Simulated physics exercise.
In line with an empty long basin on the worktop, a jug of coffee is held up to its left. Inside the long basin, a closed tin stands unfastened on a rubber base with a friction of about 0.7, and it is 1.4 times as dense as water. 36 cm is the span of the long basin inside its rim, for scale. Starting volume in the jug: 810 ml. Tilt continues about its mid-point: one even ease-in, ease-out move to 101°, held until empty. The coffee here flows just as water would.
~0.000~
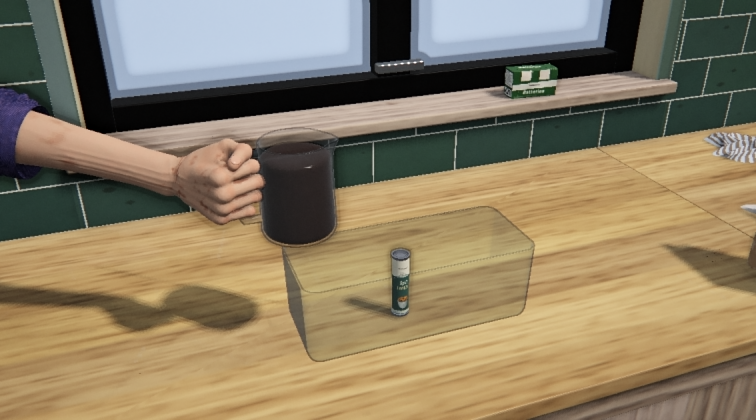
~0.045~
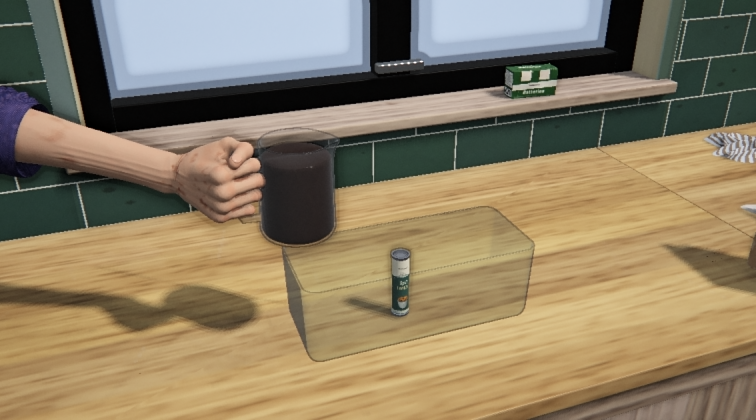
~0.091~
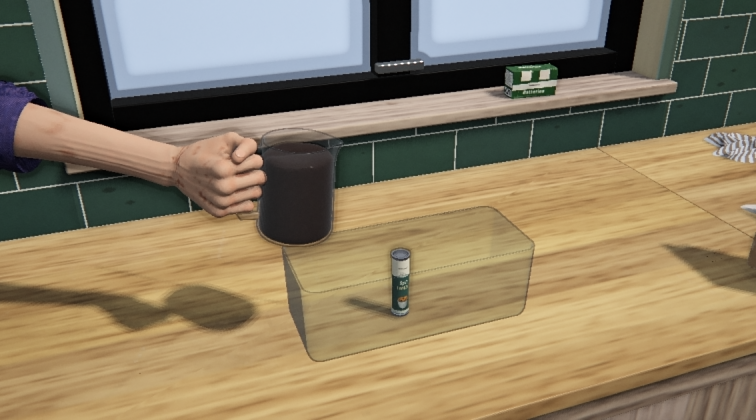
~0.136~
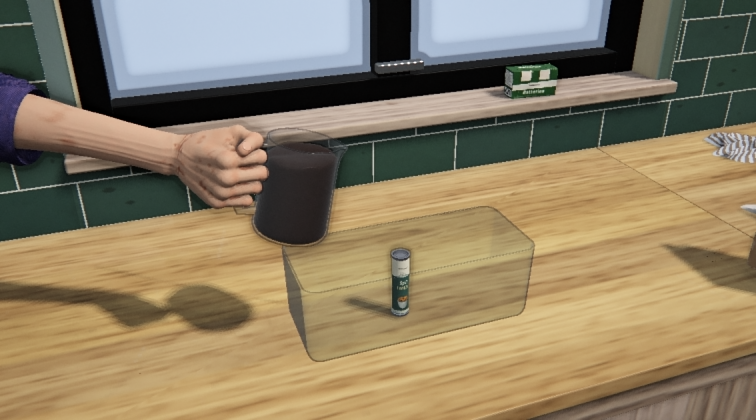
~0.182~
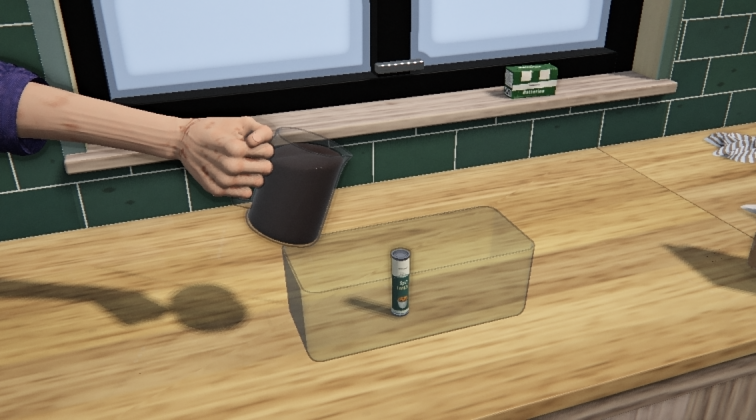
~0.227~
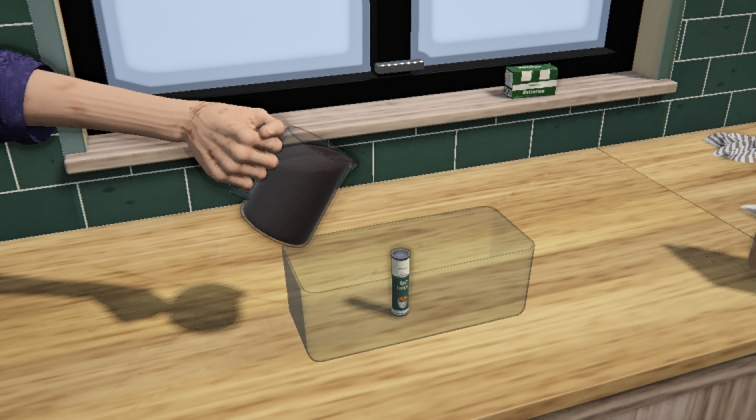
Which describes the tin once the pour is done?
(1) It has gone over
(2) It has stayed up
1.
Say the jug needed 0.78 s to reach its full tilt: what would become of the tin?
In that case the tin overturns.
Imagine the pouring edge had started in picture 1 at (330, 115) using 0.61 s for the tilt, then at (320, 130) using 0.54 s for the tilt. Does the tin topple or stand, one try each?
Run one: It tumbles. Run two: It tumbles.
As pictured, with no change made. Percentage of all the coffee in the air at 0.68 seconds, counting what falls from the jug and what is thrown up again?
Roughly 18 per cent.
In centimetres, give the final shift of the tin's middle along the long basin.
The tin's middle ends up about 8.5 cm along the basin.
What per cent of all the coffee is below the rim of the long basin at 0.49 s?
The basin holds roughly 10 in a hundred parts at that moment.
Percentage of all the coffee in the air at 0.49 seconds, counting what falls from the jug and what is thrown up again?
20 per cent.
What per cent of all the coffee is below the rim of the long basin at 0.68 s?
Around 52 per cent of the whole.
Then, 0.49 s in, the tilt is 93° and 69 per cent is still to pour; the tin stands where it began.
Then, 0.68 s in, the tilt is 101° and 29 per cent is still to pour; the tin leans 16°.
Then, 0.87 s in, the tilt is 101° and 11 per cent is still to pour; the tin lies on its side.
Then, 1.09 s in, the tilt is 101° and 3 per cent is still to pour; the tin lies on its side.
Finally, the tin lies on its side.
